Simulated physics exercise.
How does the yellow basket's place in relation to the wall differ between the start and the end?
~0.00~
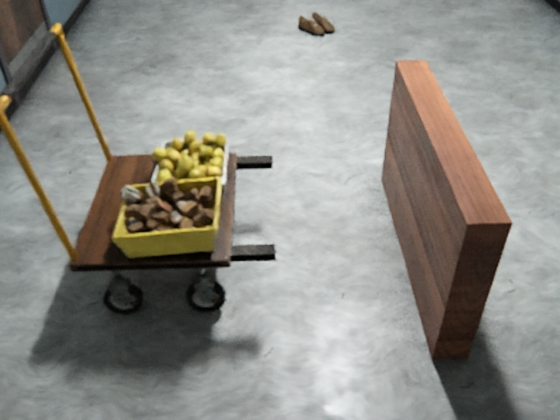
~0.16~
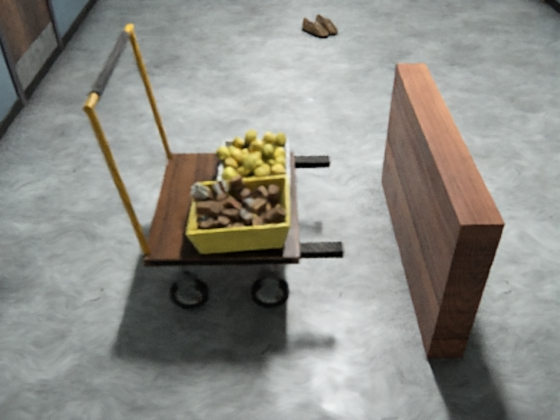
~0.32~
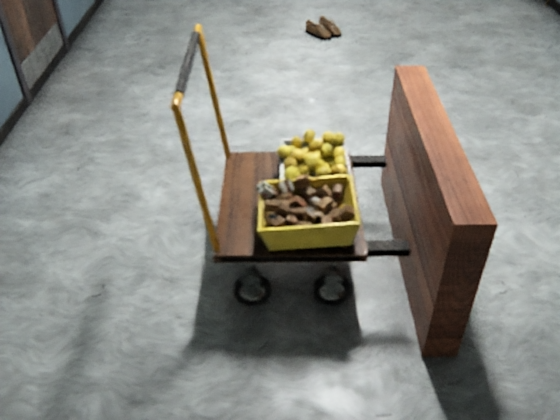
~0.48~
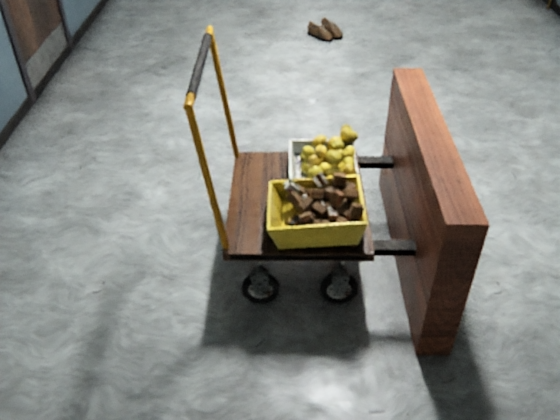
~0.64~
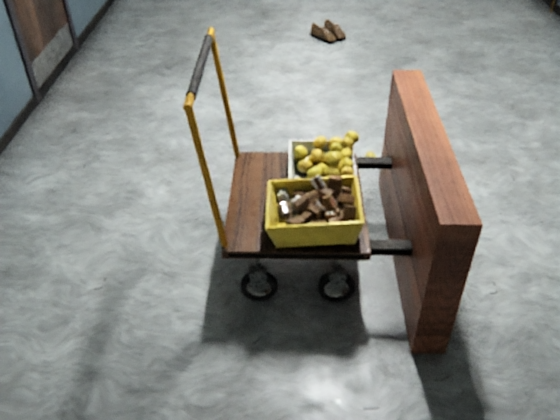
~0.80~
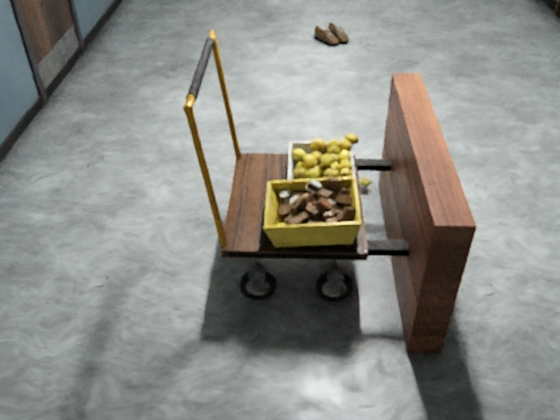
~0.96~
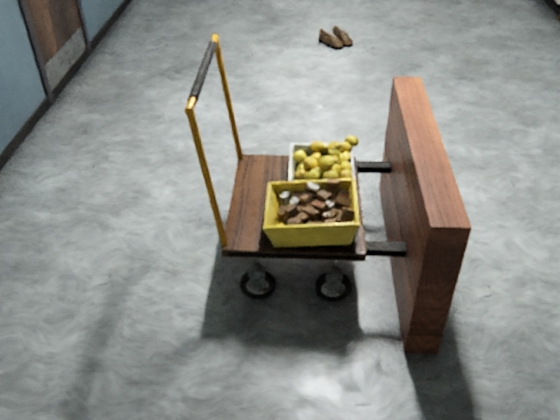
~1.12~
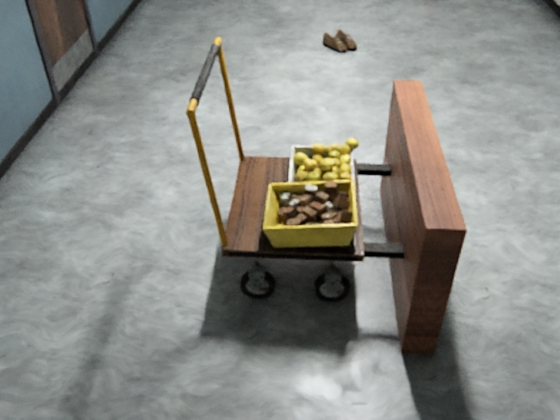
At the start the yellow basket is over on the left, well away from the wall. By the end it has been carried to the right on the trolley and sits close to the wall, with only a short gap between them.
A platform trolley with a yellow handle rolls to the right across a grey floor, seen from above, towards a low reddish-brown wall. On its brown deck, a yellow basket of small brown parcels sits in front of a white basket of lemons, while a pair of brown shoes lies in the background. The dark buffers at the trolley's right end meet the wall, and it stops. The lemons lurch to the right, and one leaves the white basket and drops into the gap before the wall. The trolley stays against the wall, both baskets still well filled, as the view drifts slightly.
